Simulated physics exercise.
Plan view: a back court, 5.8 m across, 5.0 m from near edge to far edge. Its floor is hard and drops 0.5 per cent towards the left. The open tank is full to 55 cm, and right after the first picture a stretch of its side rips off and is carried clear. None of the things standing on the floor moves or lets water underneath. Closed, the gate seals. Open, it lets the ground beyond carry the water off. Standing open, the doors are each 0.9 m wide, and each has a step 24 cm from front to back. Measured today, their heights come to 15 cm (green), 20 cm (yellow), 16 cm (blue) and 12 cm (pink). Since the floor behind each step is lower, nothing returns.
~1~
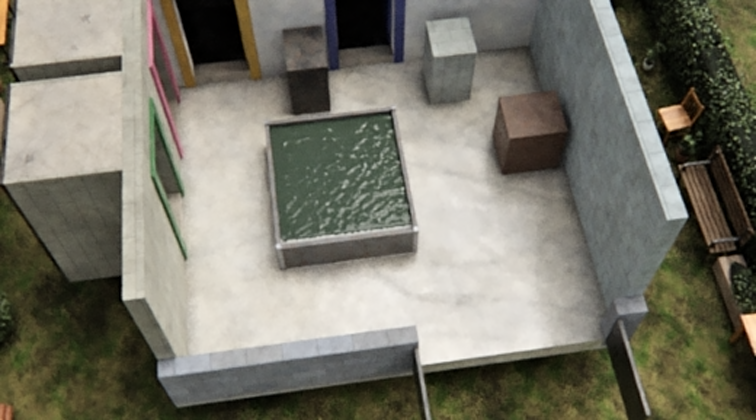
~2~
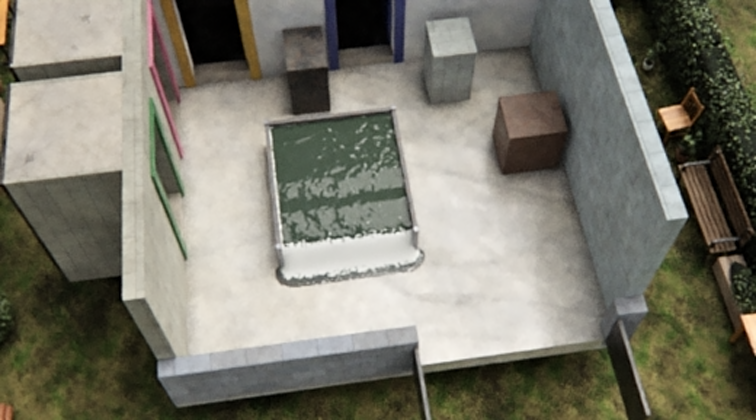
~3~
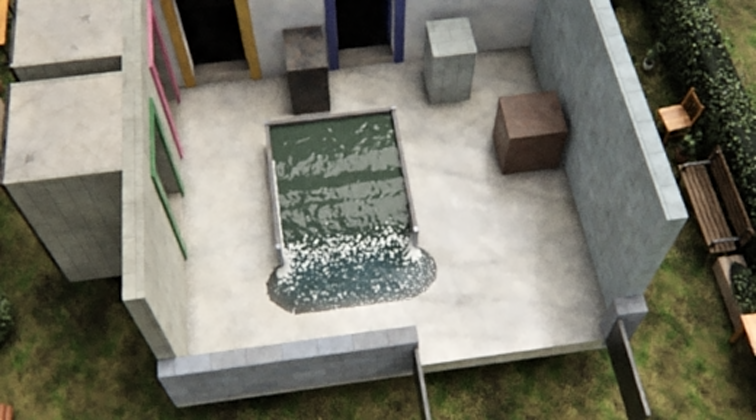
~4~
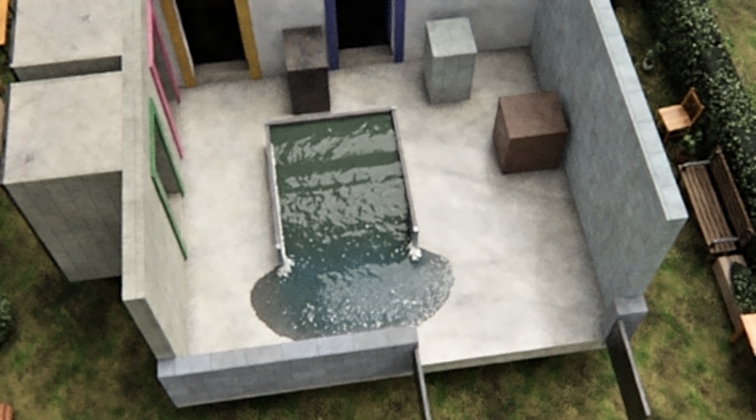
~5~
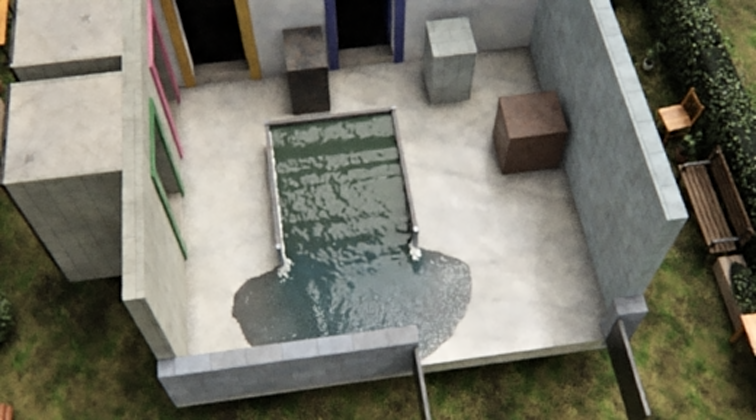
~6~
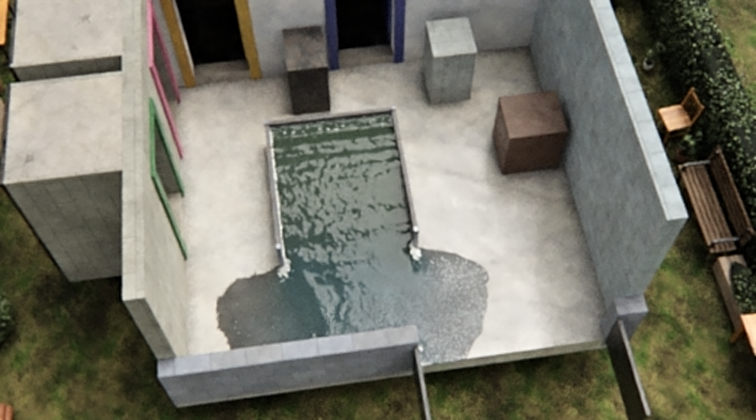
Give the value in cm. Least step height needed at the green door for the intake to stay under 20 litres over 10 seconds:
5.5 cm or so.
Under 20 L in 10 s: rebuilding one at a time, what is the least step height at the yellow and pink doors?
You'd want some 15 cm at yellow and some 12.0 cm at pink.
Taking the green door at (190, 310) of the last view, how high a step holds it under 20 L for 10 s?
About 20 cm.
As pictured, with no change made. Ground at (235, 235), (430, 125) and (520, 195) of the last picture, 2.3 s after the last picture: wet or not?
Listed order - soaked through, unwetted, unwetted.
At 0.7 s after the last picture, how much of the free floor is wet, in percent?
Near 25 per cent of the open floor.
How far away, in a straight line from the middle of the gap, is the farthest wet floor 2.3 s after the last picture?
The front is some 3.8 m out.
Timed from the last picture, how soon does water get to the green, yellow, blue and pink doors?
Arrival times - green: 1.6 s; yellow: 2.8 s; blue: 3.8 s; pink: 2.2 s.
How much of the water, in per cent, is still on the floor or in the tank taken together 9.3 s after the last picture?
Remaining share: Around 66 %.
Then, 0.7 s after the last picture water covers 25 % of the floor, deepest (39 cm) near (364, 355); it has not reached the green door.
Then, 2.3 s after the last picture water covers 50 % of the floor, deepest (32 cm) near (191, 379); 7 cm at the green door, 0 litres in over its 15 cm step.
Then, 9.3 s after the last picture water covers 95 % of the floor, deepest (10 cm) near (188, 306); 10 cm at the green door, 0 litres in over its 15 cm step.
At the green door as built, the water peaked near 11 cm, 8.1 s after the last picture.
With a step of 5 cm, 28 litres would have come in within the 10 s; with 7 cm, 10 litres. So under 20 litres takes about 5.5 cm.
